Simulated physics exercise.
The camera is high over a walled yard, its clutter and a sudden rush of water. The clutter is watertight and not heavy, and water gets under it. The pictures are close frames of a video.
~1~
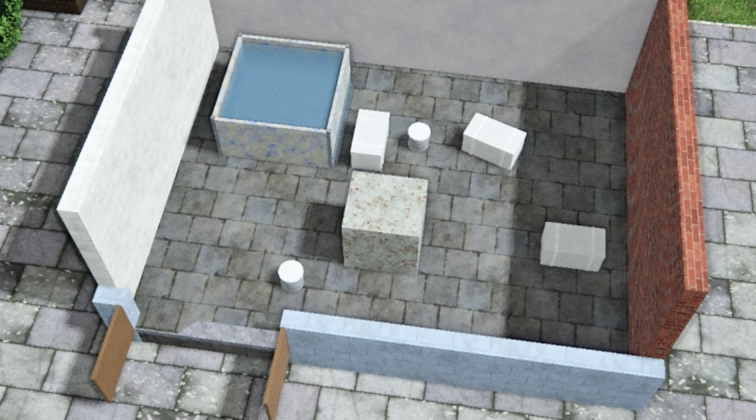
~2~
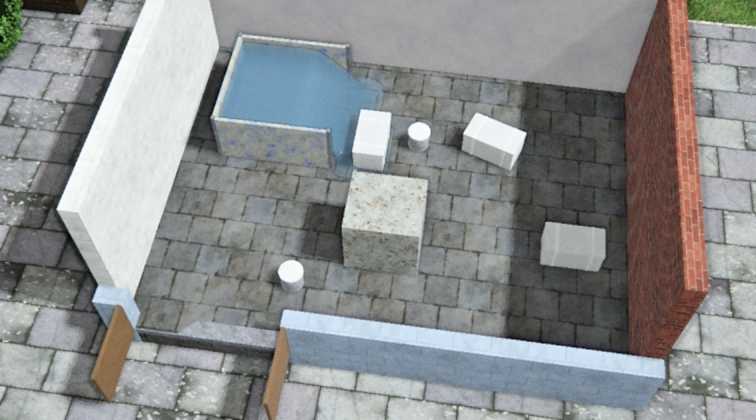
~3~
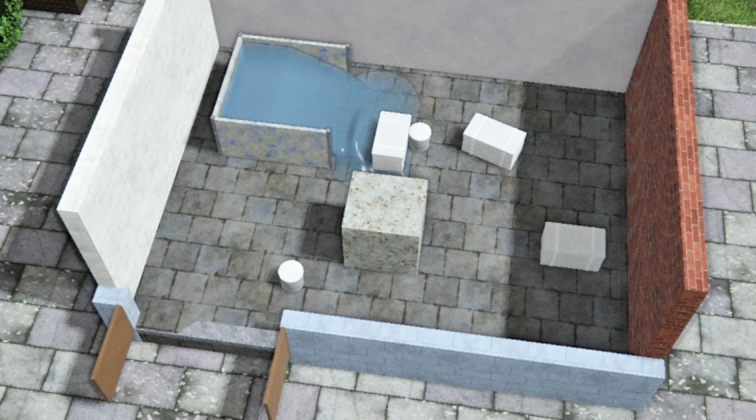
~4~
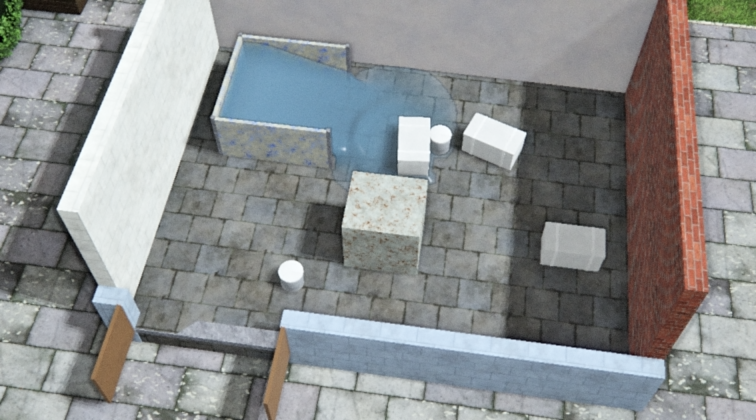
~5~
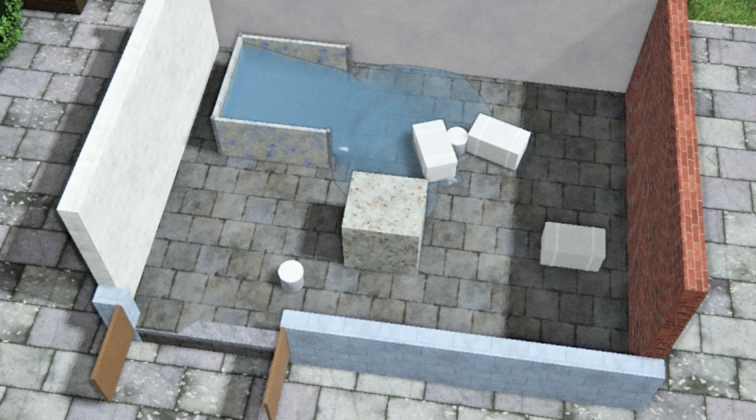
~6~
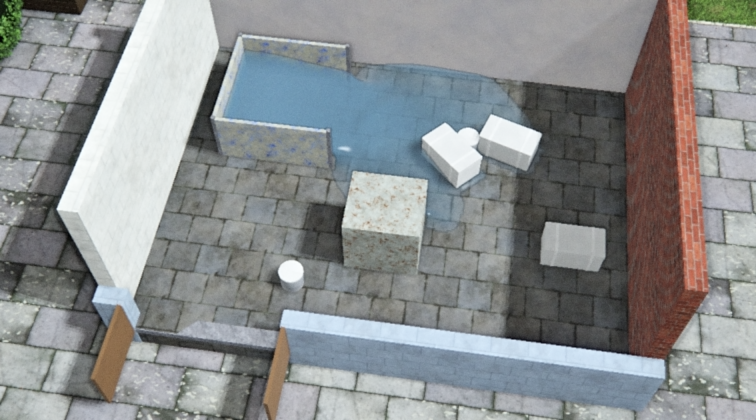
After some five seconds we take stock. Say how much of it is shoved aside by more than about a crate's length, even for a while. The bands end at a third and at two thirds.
Share: Two thirds or above.
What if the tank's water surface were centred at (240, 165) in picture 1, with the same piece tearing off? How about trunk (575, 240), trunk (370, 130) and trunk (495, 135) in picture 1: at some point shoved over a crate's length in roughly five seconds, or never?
In turn: Never so far, swept aside, that far or more.
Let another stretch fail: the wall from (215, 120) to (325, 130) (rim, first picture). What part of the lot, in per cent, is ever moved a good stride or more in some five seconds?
Near 20 in a hundred.
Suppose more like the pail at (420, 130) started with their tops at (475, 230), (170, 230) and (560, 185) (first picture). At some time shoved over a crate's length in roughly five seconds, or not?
As listed: Yes, no, pushed that far.
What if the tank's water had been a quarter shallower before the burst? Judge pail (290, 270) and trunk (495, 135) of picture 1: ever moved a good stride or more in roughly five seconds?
In that order: Less than that, swept aside.
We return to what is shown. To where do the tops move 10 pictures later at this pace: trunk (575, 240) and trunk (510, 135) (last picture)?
Close to (605, 273) and (620, 145).
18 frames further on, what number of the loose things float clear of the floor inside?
4 of them.
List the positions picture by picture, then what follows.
A trunk at (370, 132), on the bottom; a pail at (419, 131) rests on the ground; 0 of 5 have shifted, in the first frame.
A trunk at (372, 132), on the bottom; a pail at (419, 131), on the bottom; 0 of 5 have shifted, in the second frame.
A trunk at (392, 134), on the bottom, a stride from its start; a pail at (420, 131), on the bottom; 1 of 5 have shifted, in the third frame.
A trunk at (414, 138), on the bottom, a stride from its start; a pail at (440, 134), on the bottom, a stride from its start; 2 of 5 have shifted, in the fourth frame.
A trunk at (435, 143), on the bottom, a stride from its start; a pail at (457, 136), on the bottom, a stride from its start; 3 of 5 have shifted, in the fifth frame.
A trunk at (452, 147), on the bottom, a stride from its start; a pail at (468, 137) rests on the ground, a stride from its start; 3 of 5 have shifted, in the sixth frame.
A moment on, 3 of 5 are well off their spots; 1 afloat.
Next, 4 of 5 are well off their spots; 3 afloat.
Later, 4 of 5 are well off their spots; 4 afloat.
In the end, 4 of 5 are well off their spots, and 4 have been at some point; 4 afloat.
